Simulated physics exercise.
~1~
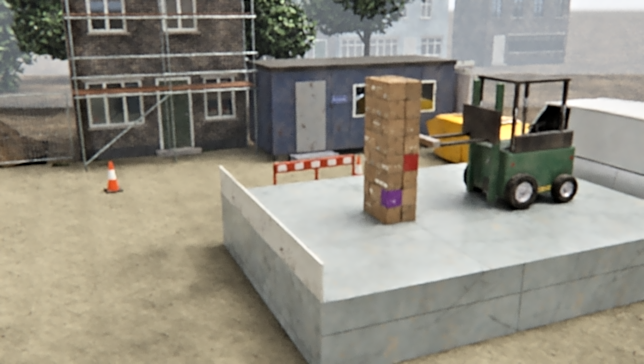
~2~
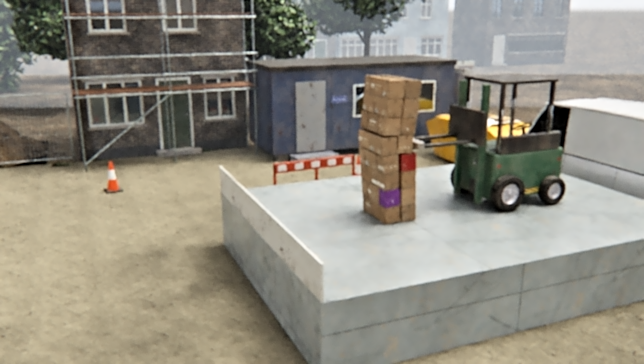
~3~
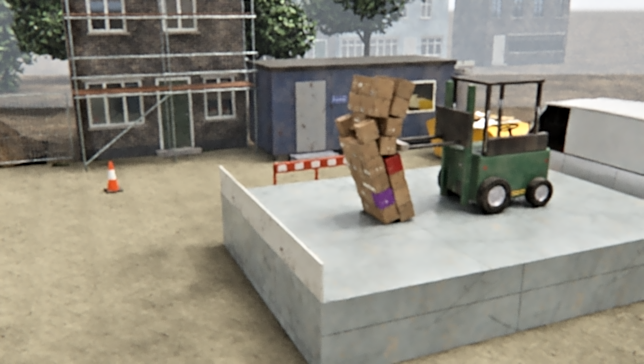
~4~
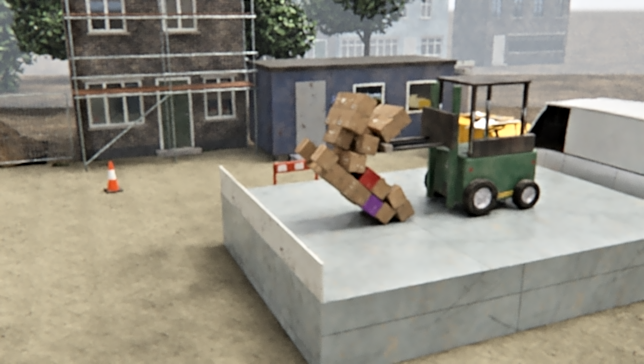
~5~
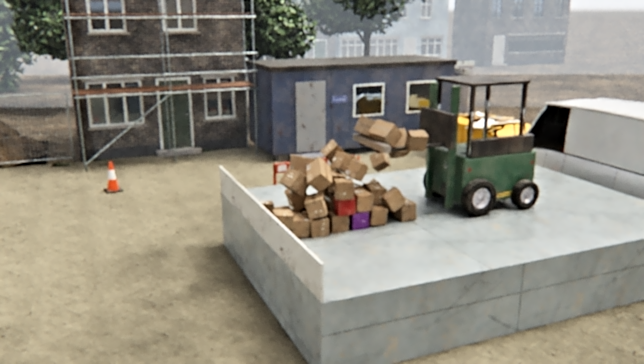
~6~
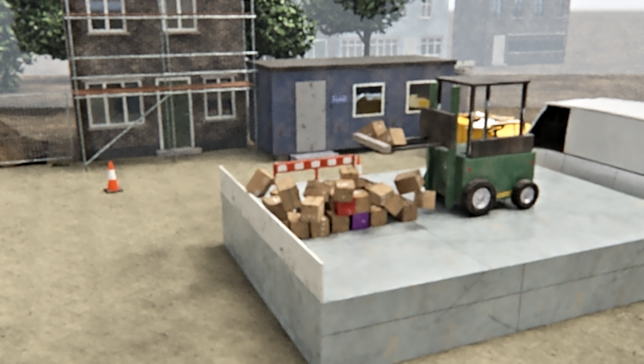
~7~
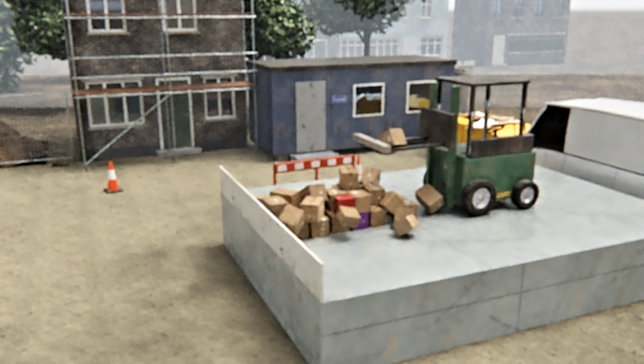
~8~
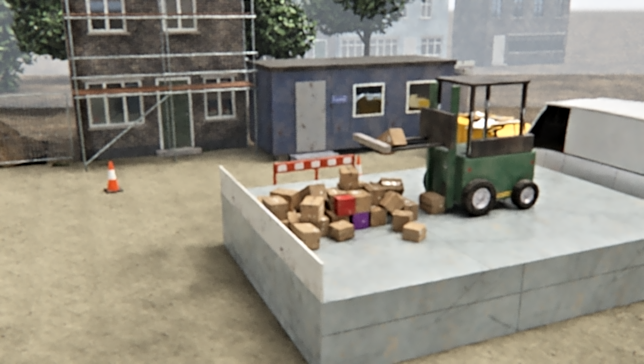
A green lift truck pushes over a tall carton stack, leaving a heap on the dock.
